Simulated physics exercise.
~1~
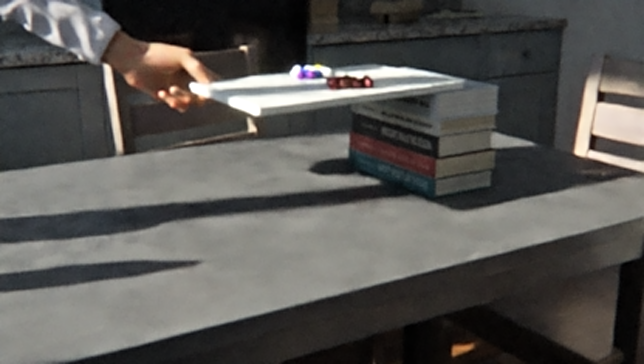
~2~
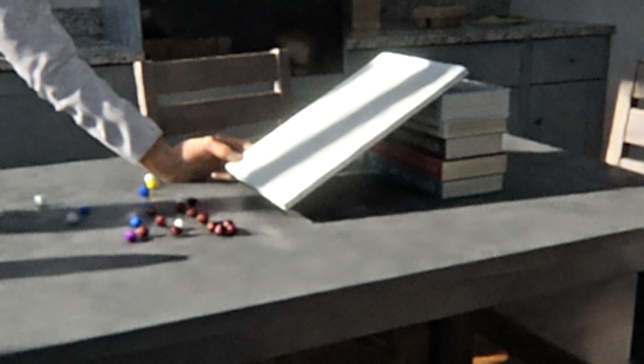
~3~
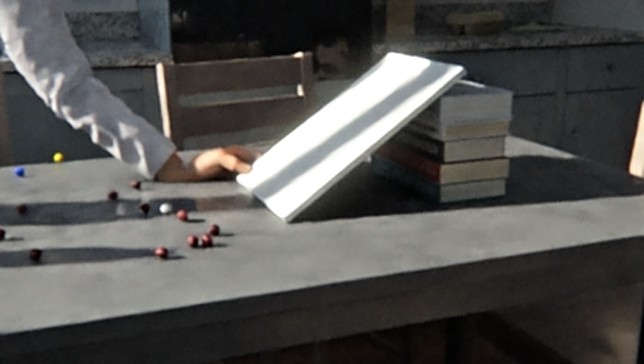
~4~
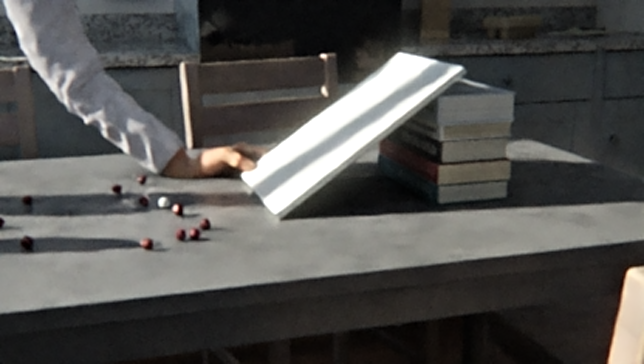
At a sunlit grey table, a hand lowered the free end of a white board propped on stacked books, and small coloured balls and dark red ones rolled down leftward; the coloured ones went farther, nearly all leaving the table, while the red stayed scattered nearby.
